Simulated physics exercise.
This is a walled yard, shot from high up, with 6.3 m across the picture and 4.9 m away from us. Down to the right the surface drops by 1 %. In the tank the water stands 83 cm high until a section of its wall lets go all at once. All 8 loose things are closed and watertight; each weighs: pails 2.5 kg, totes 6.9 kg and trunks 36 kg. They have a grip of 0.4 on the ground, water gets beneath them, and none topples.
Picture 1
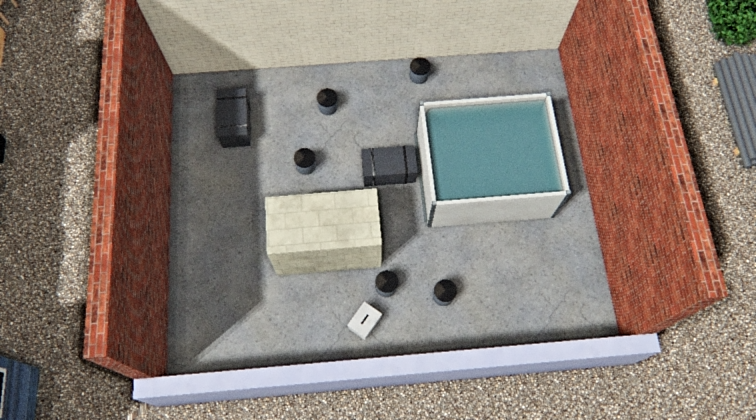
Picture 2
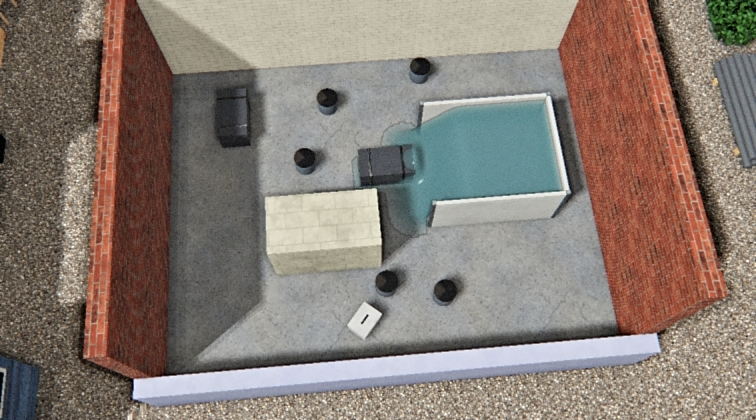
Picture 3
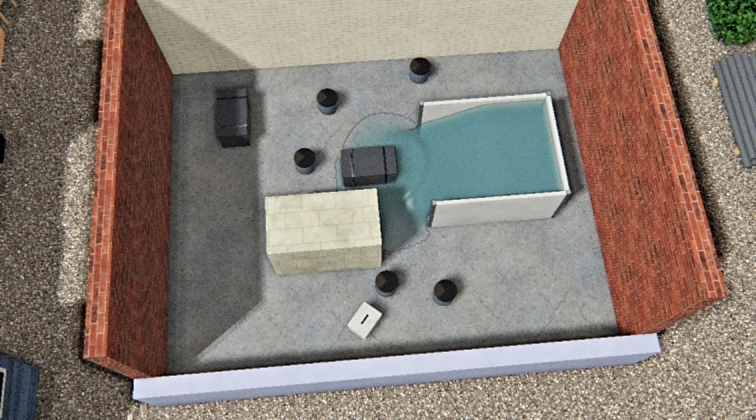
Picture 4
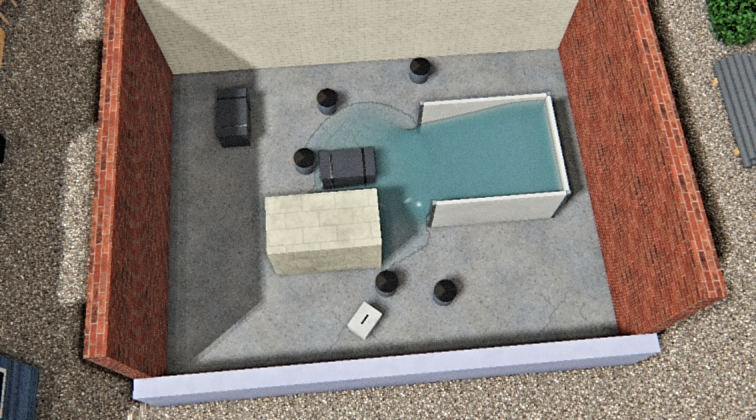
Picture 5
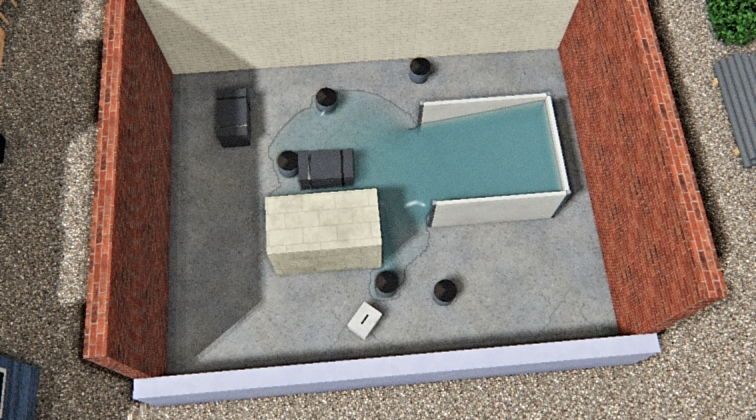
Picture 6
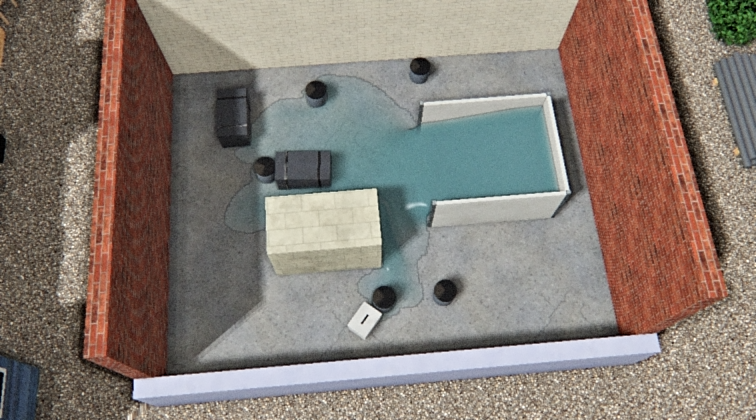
Water poured out through the open left side of a white-walled tank and spread across the grey yard, pushing a dark trunk leftward, then shifting a black pail beside it and nudging others.
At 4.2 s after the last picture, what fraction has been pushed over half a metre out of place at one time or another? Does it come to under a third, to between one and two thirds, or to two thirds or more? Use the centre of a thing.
The proportion hits two thirds or exceeds it.
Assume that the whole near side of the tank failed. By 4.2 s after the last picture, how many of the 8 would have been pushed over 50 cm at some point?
In that case 4 of them.
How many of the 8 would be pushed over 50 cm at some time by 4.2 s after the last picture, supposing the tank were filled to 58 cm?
6.
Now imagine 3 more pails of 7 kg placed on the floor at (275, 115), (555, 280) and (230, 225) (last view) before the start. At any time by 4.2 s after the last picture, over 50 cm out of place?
In the order asked: Above the mark; below the mark; above the mark.
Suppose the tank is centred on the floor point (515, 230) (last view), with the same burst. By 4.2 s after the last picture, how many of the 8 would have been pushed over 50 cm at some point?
8.
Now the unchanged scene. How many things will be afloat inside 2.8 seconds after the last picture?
The number is 6.
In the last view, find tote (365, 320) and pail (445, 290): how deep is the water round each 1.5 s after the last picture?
I'd estimate 5 cm for the first and 3 cm for the second.
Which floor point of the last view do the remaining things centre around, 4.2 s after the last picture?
Around (400, 209).
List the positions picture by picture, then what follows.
The first frame shows a trunk at (389, 161) rests on the ground; a pail at (304, 157), on the bottom; water covers 2.7 m2; 0 of 8 have shifted.
The second frame shows a trunk at (386, 161) rests on the ground, 5 cm from its start; a pail at (304, 157) rests on the ground; 3.6 m2 under water; 0 of 8 have shifted.
The third frame shows a trunk at (368, 162) rests on the ground, 30 cm from its start; a pail at (304, 157) rests on the ground; water covers 4.8 m2; 1 of 8 have shifted.
The fourth frame shows a trunk at (347, 163) rests on the ground, 61 cm from its start; a pail at (304, 158) rests on the ground; water covers 6.0 m2; 1 of 8 have shifted.
The fifth frame shows a trunk at (326, 164) rests on the ground, 94 cm from its start; a pail at (288, 160) rests on the ground, 24 cm from its start; 7.4 m2 under water; 2 of 8 have shifted.
The sixth frame shows a trunk at (303, 165) rests on the ground, 127 cm from its start; a pail at (265, 166), on the bottom, 60 cm from its start; 9.2 m2 under water; 4 of 8 have shifted.
Then, 0.4 s after the last picture 4 of 8 are over 50 cm from their spots; 1 afloat.
Then, 1.5 s after the last picture 7 of 8 are over 50 cm from their spots; 5 afloat.
Then, 2.8 s after the last picture 6 of 8 are over 50 cm from their spots; 6 afloat.
Then, 4.2 s after the last picture 8 of 8 are over 50 cm from their spots, and 8 have been at some point; 7 afloat.
